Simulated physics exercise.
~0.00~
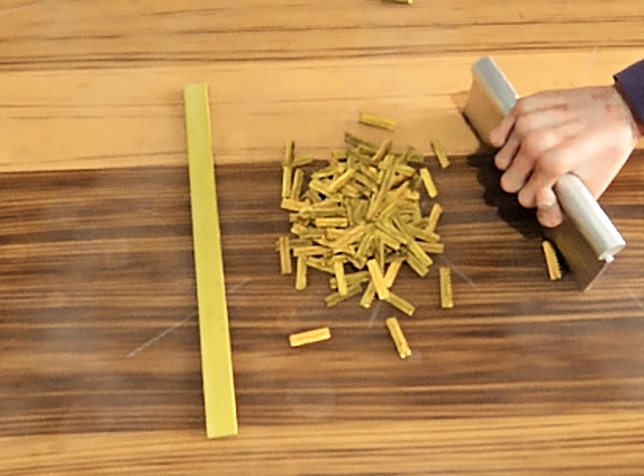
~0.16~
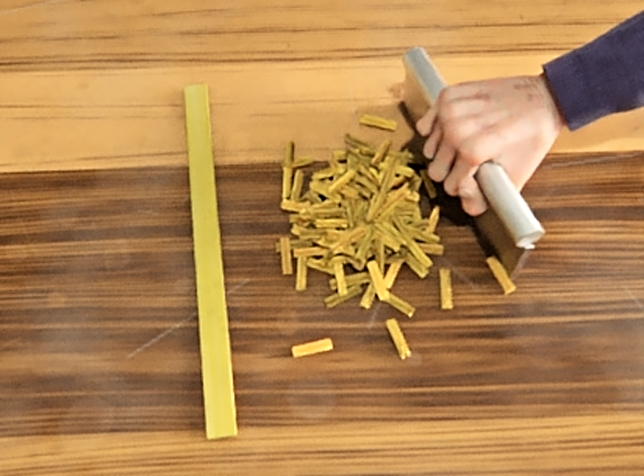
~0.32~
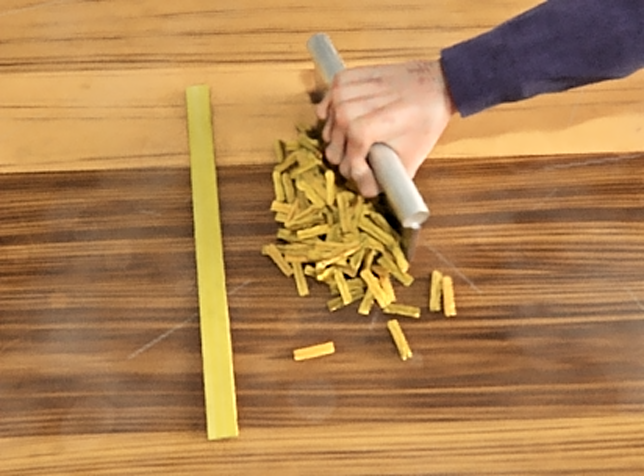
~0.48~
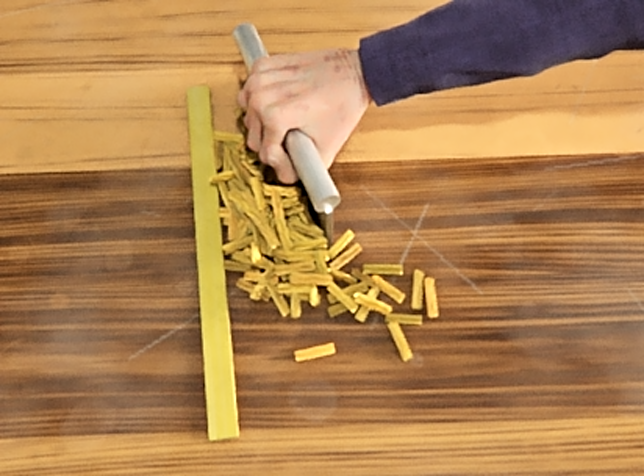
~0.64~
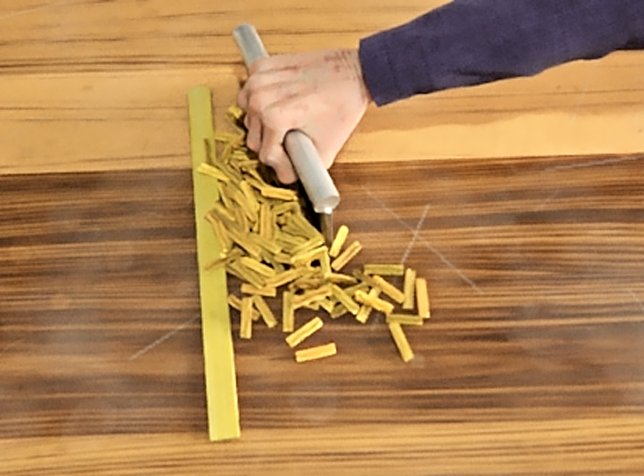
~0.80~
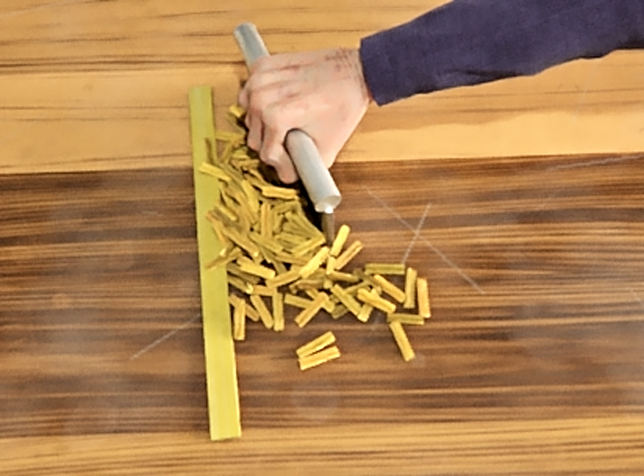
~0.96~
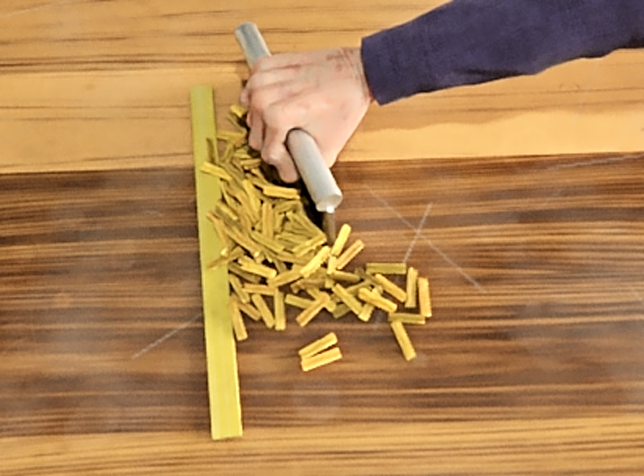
A hand slides a scraper left, pushing dry pasta pieces up against a yellow-green strip.
